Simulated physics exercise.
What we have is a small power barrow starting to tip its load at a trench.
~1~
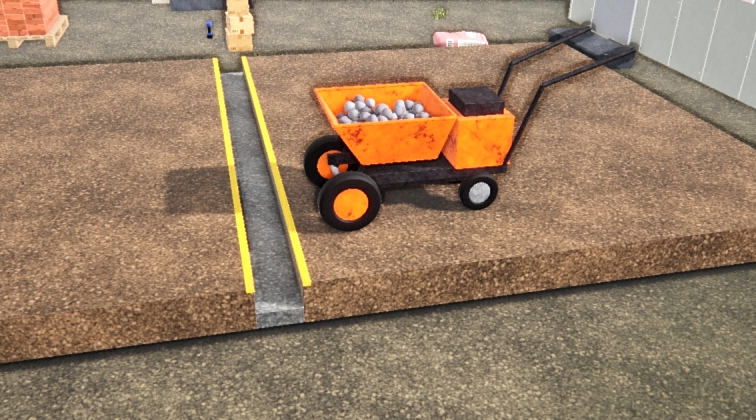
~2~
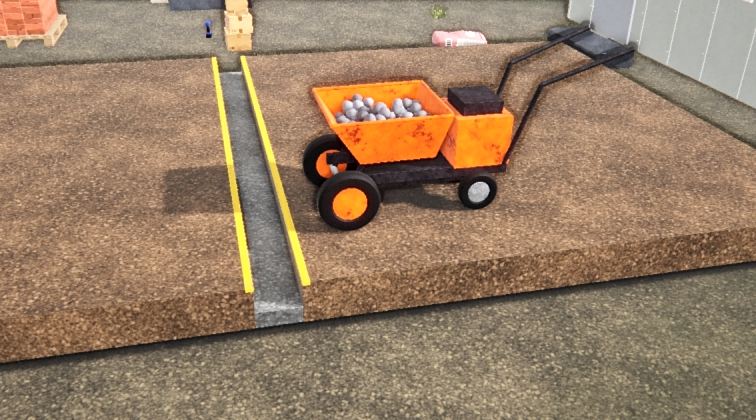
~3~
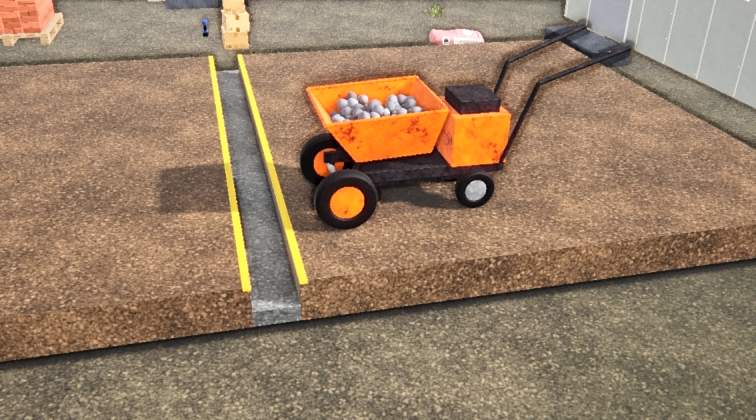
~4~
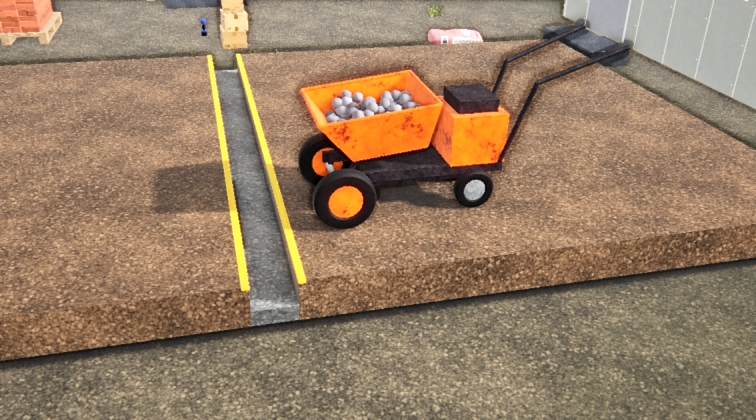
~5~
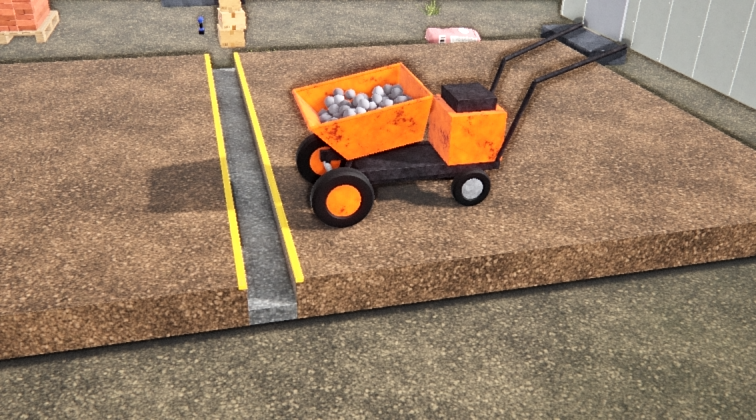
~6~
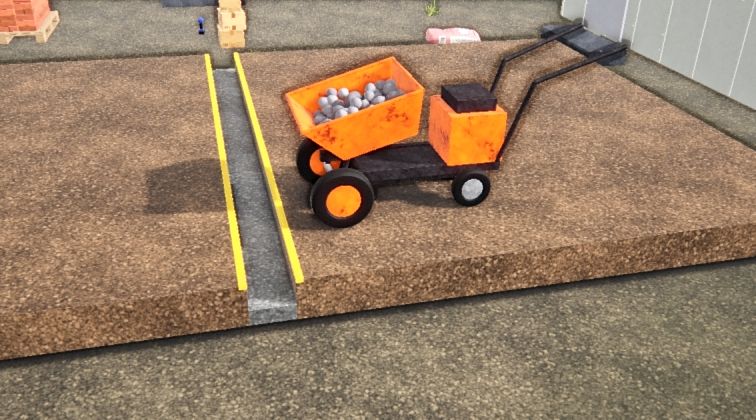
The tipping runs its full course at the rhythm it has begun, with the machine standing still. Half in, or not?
In the trench: Less than half.
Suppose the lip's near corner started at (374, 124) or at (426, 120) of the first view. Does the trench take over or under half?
The first try: The larger part. The second: Below a half.
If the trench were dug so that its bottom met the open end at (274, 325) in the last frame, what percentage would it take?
About 40 per cent.
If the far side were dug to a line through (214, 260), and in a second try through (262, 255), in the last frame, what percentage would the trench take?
The first gives 80 %, the second 10 %.
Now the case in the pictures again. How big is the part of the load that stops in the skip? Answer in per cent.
About 0 per cent.
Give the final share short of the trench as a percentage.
Close to 0 per cent.
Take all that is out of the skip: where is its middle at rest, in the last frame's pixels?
At about (219, 213).
Soon after the last picture, skip tipped steeply; all in the skip.
A little later, skip tipped steeply; most in the skip; a stray few in or heaped over the trench; a small part beyond it; a small part falling.
Later still, skip tipped right over; about a quarter in the skip; about a quarter in or heaped over the trench; about two thirds beyond it; a stray few falling.
By the end, skip tipped right over; about a third in or heaped over the trench; about two thirds beyond it.
